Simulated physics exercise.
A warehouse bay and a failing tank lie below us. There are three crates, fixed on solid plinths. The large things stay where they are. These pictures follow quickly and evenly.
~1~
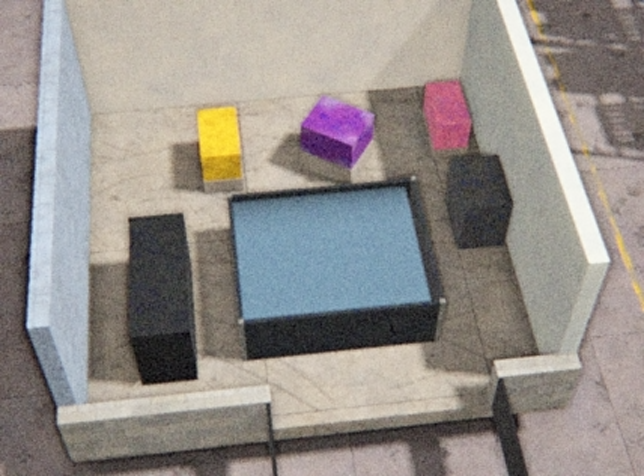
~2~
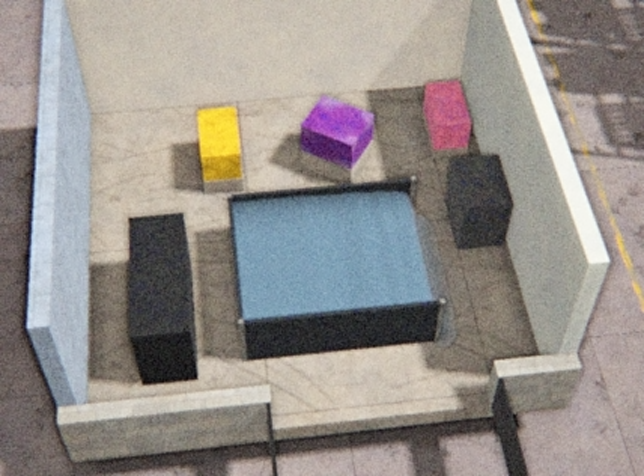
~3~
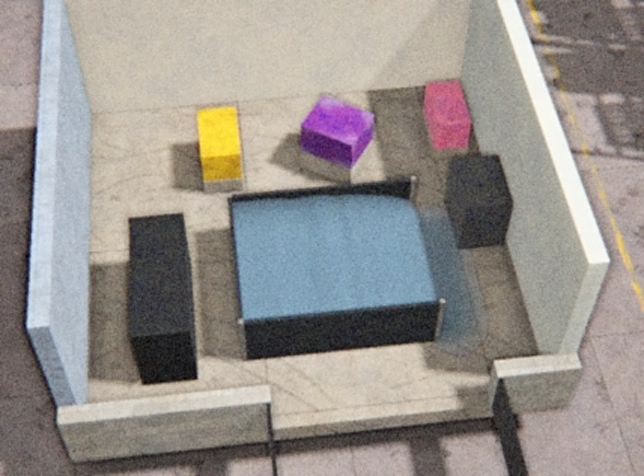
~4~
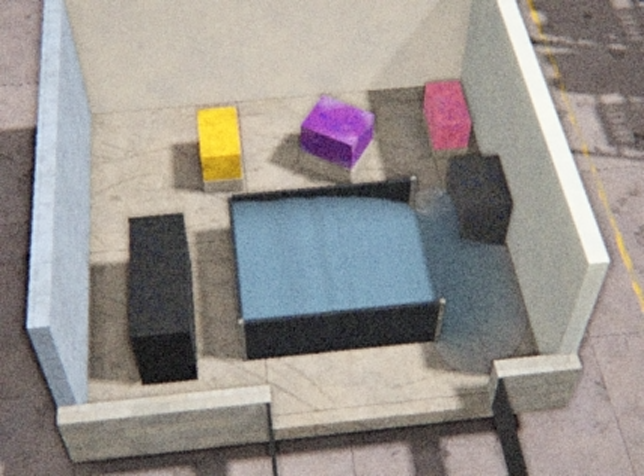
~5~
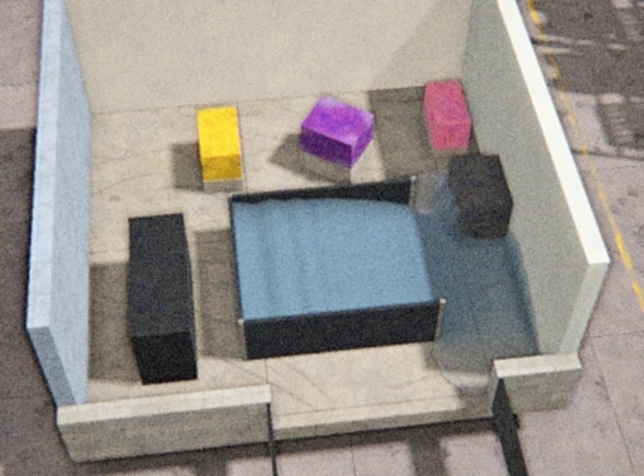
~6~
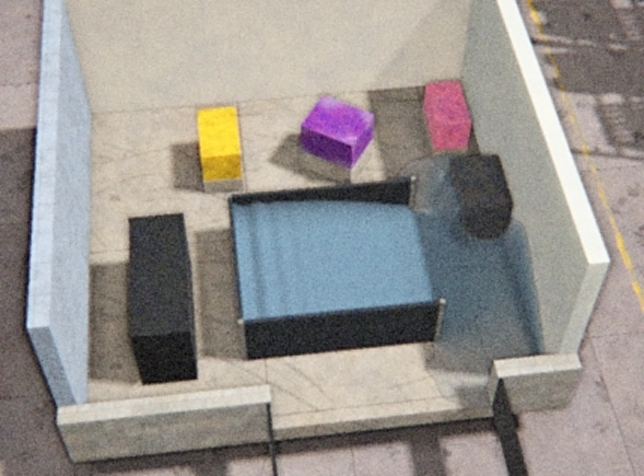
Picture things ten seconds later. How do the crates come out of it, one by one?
The purple crate is left alone by the water, the yellow crate is left alone by the water, the pink crate is lapped by the water.
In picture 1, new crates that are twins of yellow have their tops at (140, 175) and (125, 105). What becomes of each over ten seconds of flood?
Taking them in order, the first is untouched and the second is untouched.
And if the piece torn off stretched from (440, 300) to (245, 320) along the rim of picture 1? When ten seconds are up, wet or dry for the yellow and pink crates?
In short: The yellow one stays dry, the pink one is spared.
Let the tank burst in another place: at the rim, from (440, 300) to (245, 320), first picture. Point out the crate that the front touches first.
My answer: The crate marked yellow.
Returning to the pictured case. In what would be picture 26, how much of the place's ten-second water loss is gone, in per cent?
Approximately 40 in a hundred, I think.
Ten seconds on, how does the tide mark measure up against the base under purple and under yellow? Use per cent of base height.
Close to 60 per cent, and close to 60 per cent, in that order.
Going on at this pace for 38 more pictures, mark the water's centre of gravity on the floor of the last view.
Near pixel (330, 246).
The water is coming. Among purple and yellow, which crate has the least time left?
It's the purple one.
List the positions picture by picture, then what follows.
The first picture shows still water in the open tank at (332, 251).
In the second picture, water pours out at (421, 266) and has run to (440, 344).
In the third picture, water pours out at (421, 267) and has run to (467, 348).
In the fourth picture, water pours out at (421, 268) and has run to a hidden place.
In the fifth picture, the front is at (447, 171), out from the gap at (421, 269).
In the sixth picture, water pours out at (421, 269) and has run to a hidden place.
A moment on, water covers 30 % of the floor; the purple crate water round its plinth, the yellow crate not reached, the pink crate water round its plinth.
Next, water covers 45 % of the floor; the purple crate water round its plinth, the yellow crate not reached, the pink crate water round its plinth.
Then, water covers 70 % of the floor; the purple crate water round its plinth, the yellow crate water round its plinth, the pink crate water round its plinth.
Later, water covers 95 % of the floor; the purple crate water round its plinth, the yellow crate water round its plinth, the pink crate water round its plinth.
In the end, water covers 100 % of the floor; the purple crate stayed above the water, the yellow crate stayed above the water, the pink crate was topped.
